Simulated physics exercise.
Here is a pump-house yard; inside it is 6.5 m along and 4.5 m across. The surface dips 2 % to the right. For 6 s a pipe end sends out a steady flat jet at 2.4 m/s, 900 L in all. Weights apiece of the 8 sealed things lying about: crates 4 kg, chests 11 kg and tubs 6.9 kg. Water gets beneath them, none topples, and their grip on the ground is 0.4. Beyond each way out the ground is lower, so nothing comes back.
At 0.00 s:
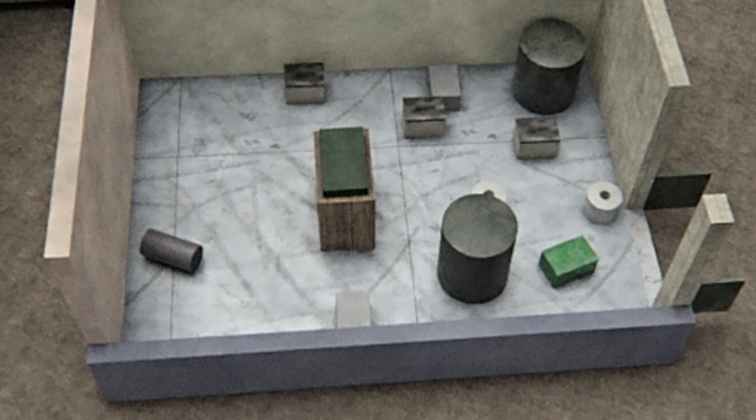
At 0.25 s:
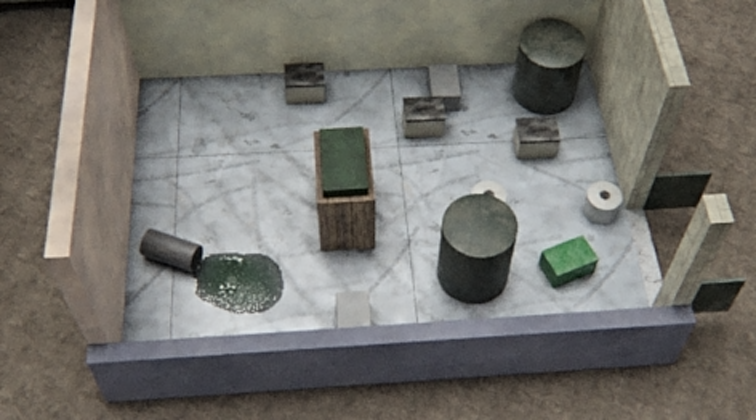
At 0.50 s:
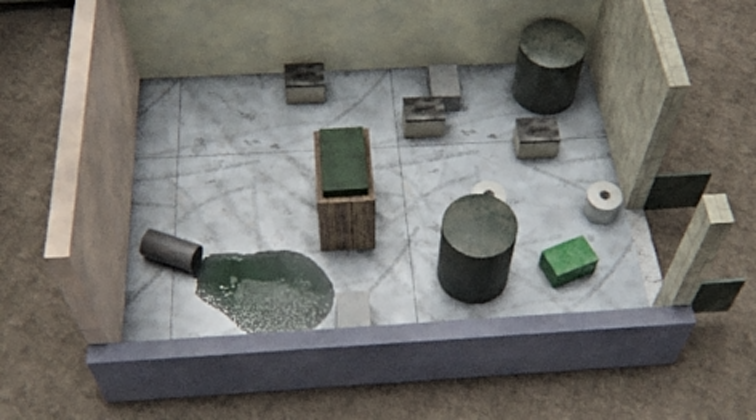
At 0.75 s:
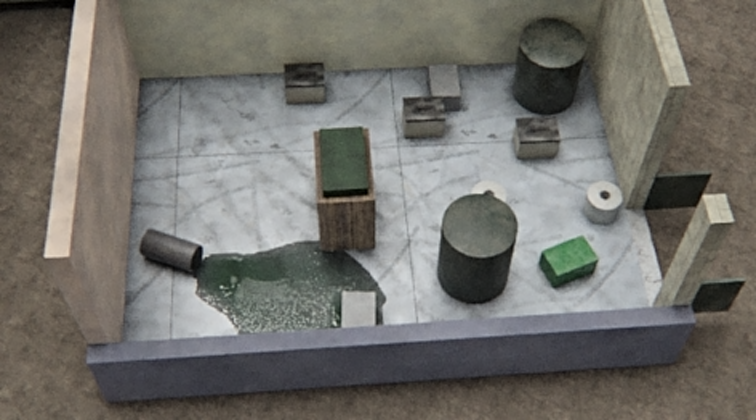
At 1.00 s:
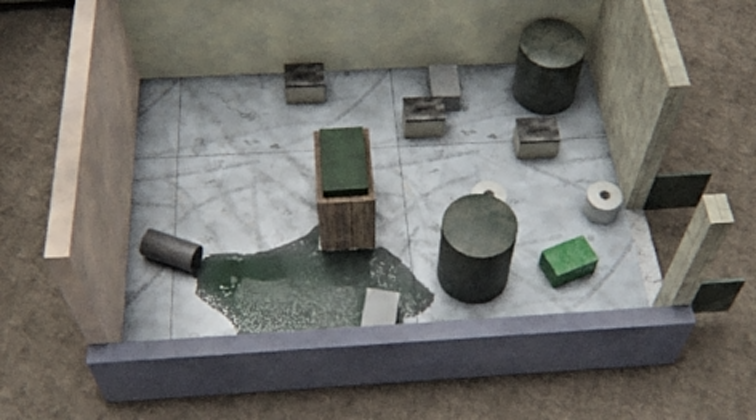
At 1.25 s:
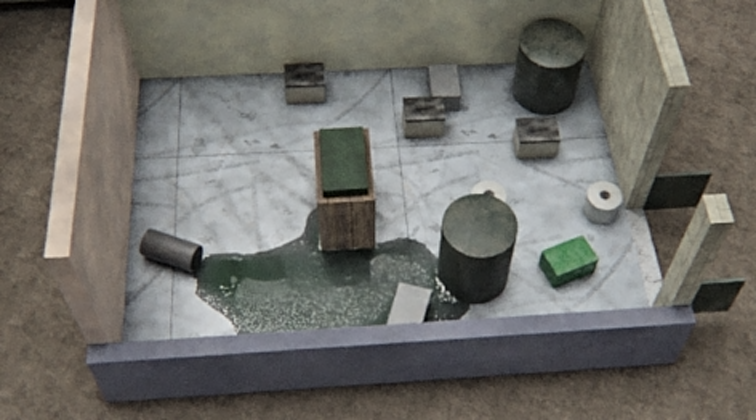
In a walled yard scattered with boxes and drums, a dark pipe lies on the pale floor at the left. Dark green water spreads from its end, widening rightward along the front wall and around the wooden crate, and a small pale block shifts a little to the right while everything else stays put.
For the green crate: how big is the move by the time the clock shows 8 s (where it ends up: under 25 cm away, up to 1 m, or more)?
Green crate travels far.
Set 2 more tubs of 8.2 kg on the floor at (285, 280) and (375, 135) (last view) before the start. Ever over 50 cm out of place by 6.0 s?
In turn: Over, short of it.
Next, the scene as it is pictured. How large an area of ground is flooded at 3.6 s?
Roughly 11.5 m2.
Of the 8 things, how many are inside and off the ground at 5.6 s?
At that moment 2.
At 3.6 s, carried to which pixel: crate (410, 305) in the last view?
Around (451, 303).
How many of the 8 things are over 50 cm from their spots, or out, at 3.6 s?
By then 1.
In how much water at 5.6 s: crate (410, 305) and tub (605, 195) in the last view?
Roughly 13 and 3 cm.
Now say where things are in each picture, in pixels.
The first frame shows the green crate at (570, 255) rests on the ground; 0.0 m2 under water; 0 of 8 have shifted.
The second frame shows the green crate at (570, 255), on the bottom; water covers 0.7 m2; 0 of 8 have shifted.
The third frame shows the green crate at (570, 255), on the bottom; 1.5 m2 under water; 0 of 8 have shifted.
The fourth frame shows the green crate at (570, 255) rests on the ground; 2.5 m2 under water; 1 of 8 have shifted.
The fifth frame shows the green crate at (570, 255), on the bottom; 3.4 m2 under water; 1 of 8 have shifted.
The sixth frame shows the green crate at (570, 255), on the bottom; water covers 4.2 m2; 1 of 8 have shifted.
After 1.8 s the green crate is near (570, 255), 0.0 m from its start, aground; 0 of 8 are out; 1 afloat.
After 3.6 s the green crate is near (576, 247), 0.1 m from its start, aground; 0 of 8 are out; 1 afloat.
After 5.6 s the green crate is near (645, 222), 1.1 m from its start, afloat; 0 of 8 are out; 2 afloat.
After 8.0 s the green crate has gone out; 1 of 8 are out; 1 afloat.
